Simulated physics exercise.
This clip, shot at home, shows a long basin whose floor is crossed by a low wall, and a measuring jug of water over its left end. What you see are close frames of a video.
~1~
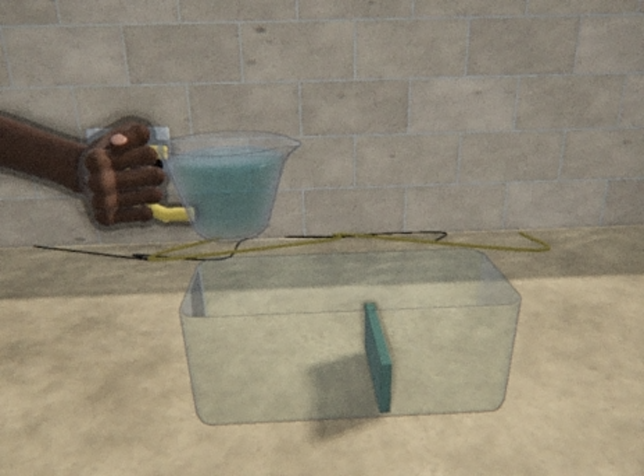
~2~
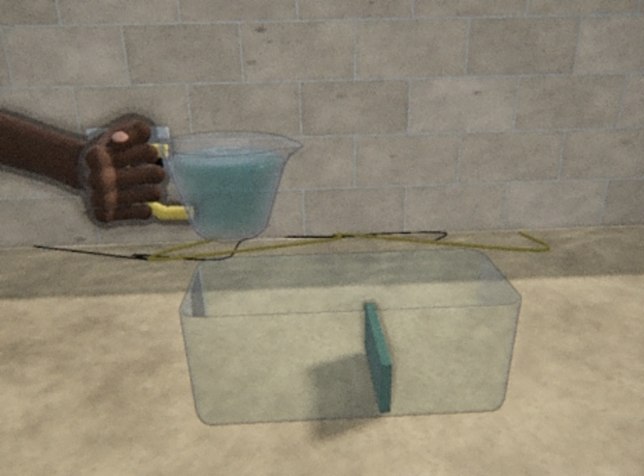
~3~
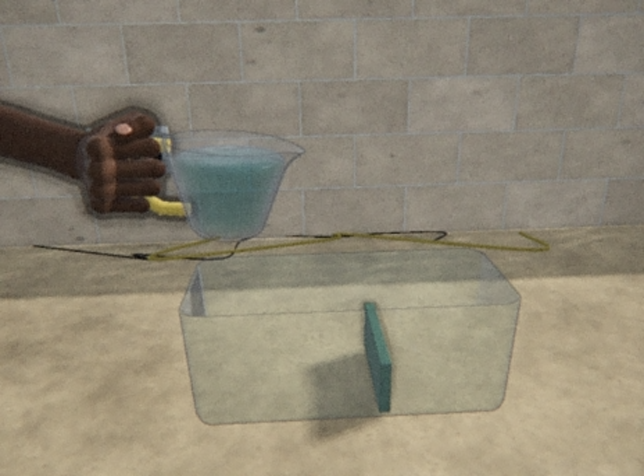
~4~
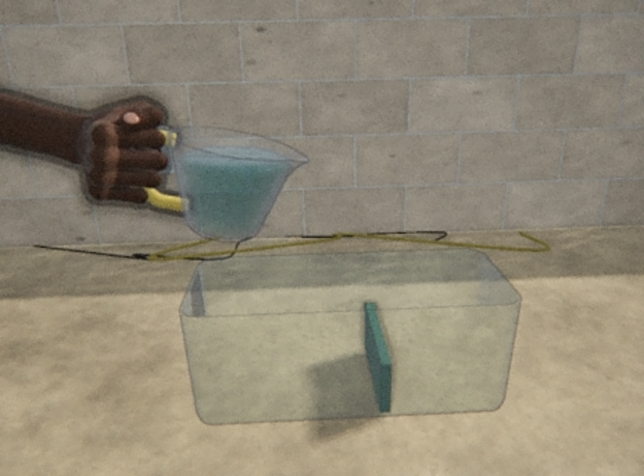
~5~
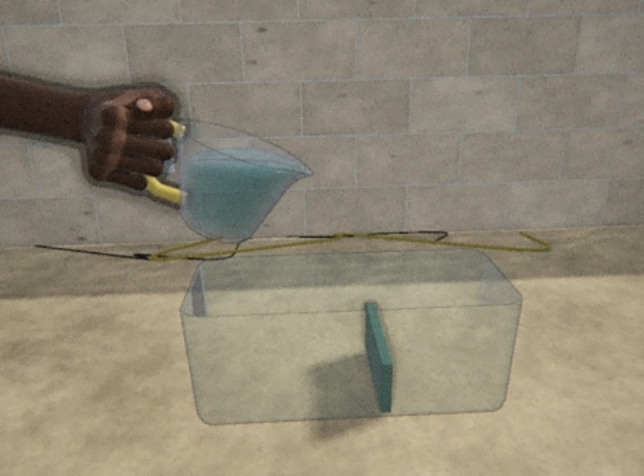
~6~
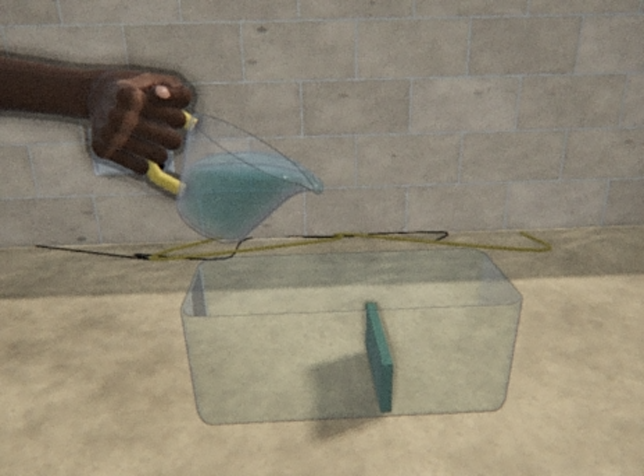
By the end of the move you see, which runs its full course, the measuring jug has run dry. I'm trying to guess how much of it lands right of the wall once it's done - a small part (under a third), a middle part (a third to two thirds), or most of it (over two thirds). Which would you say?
I'd say a small part, under a third.
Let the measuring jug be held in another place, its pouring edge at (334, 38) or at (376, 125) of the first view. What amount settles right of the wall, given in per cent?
It would come to near 65 per cent, and then near 85 per cent.
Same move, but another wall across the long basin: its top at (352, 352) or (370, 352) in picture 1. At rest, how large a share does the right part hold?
In order, some 45 and 20 in a hundred.
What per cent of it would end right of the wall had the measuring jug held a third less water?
Close to 5 per cent, more or less.
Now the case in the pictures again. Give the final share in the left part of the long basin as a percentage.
About 95 per cent.
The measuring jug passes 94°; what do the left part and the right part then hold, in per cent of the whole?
Left part 50 %; right part 5 %.
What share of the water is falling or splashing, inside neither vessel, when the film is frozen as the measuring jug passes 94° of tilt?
That comes to near 20 percent.
A moment on, the measuring jug is tipped on its side and 27 per cent is still to pour, 49 is left of the wall and 3 right of it.
Next, the measuring jug is tipped right over and 1 per cent is still to pour, 92 is left of the wall and 4 right of it.
Then the measuring jug is tipped right over and 0 per cent is still to pour, 93 is left of the wall and 6 right of it.
Later the measuring jug is tipped right over and 0 per cent is still to pour, 93 is left of the wall and 6 right of it.
In the end 93 per cent lies left of the wall, 6 right of it and 1 outside.
